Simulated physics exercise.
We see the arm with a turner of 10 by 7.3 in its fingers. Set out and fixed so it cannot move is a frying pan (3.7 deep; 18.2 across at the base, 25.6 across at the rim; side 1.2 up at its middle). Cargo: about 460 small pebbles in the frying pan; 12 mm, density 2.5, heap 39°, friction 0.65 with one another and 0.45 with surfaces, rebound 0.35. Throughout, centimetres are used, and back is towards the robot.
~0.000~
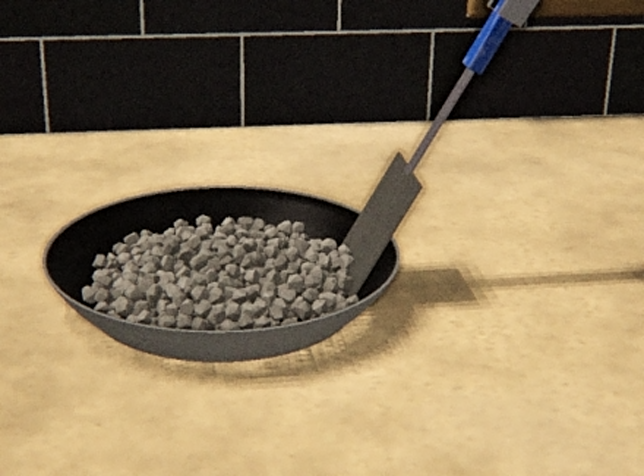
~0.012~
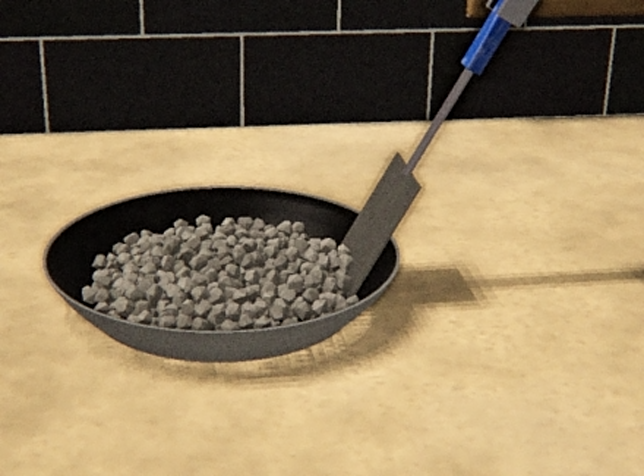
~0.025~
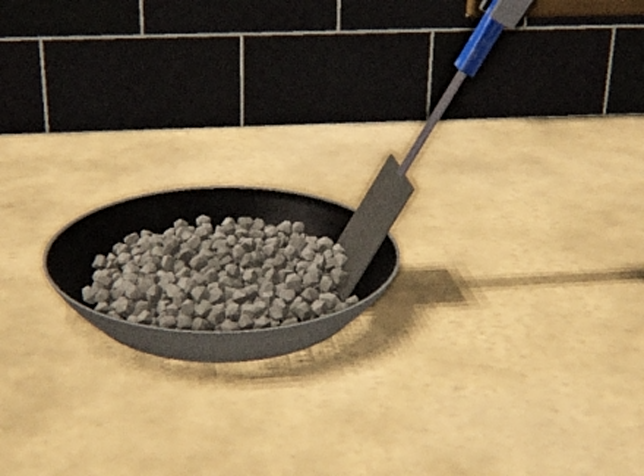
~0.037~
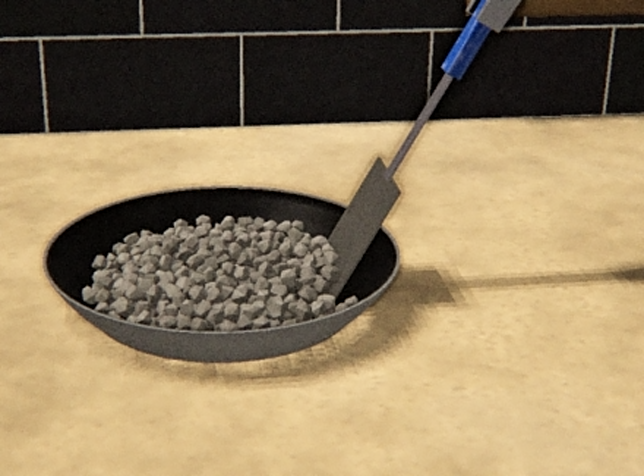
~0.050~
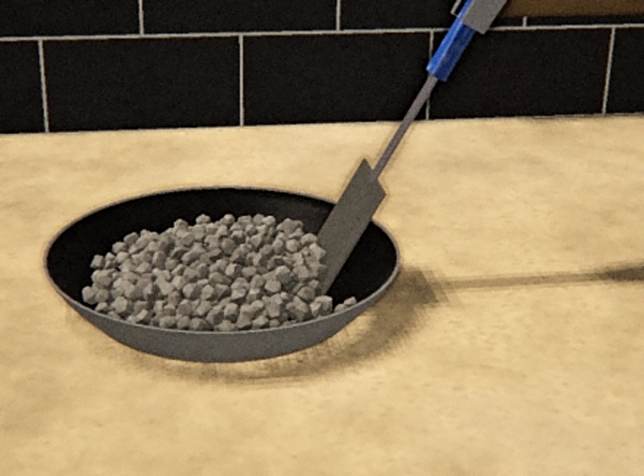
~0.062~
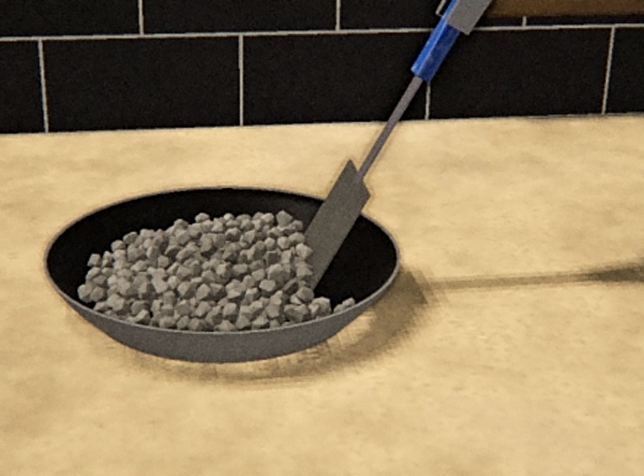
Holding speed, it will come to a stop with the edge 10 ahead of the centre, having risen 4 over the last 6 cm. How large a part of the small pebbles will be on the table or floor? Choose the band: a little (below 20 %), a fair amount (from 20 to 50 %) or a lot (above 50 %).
It is a fair amount, from 20 to 50 %.
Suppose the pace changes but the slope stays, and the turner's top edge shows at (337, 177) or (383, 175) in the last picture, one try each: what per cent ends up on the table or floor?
Try one roughly 35 per cent; try two roughly 25 per cent.
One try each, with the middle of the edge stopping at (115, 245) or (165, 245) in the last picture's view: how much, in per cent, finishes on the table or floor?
Try 1: Approx. 25 %; try 2: Approx. 10 %.
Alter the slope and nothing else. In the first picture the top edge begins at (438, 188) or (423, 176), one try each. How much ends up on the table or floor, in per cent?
Around 30 per cent, then around 35 per cent.
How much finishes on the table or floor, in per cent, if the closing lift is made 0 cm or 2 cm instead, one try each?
Try one gives about 40 in a hundred, try two about 35 in a hundred.
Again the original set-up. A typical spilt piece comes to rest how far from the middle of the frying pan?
The answer is around 28 cm.
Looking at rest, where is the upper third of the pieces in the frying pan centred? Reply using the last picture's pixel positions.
Close to pixel (133, 262).
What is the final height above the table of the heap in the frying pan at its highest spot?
5.0 cm.
By 0.12 s, sloping 61°, highest piece 6 above the table; 456 in the frying pan.
By 0.18 s, sloping 61°, highest piece 7 above the table; 452 in the frying pan, 4 on the blade or in flight.
By 0.41 s, sloping 61°, highest piece 15 above the table; 320 in the frying pan, 78 on the table or floor, 58 on the blade or in flight.
By 1.46 s, sloping 61°, highest piece 5 above the table; 320 in the frying pan, 136 on the table or floor.
Final count, 320 in the frying pan, 136 on the table or floor. That is 30 % on the table or floor.
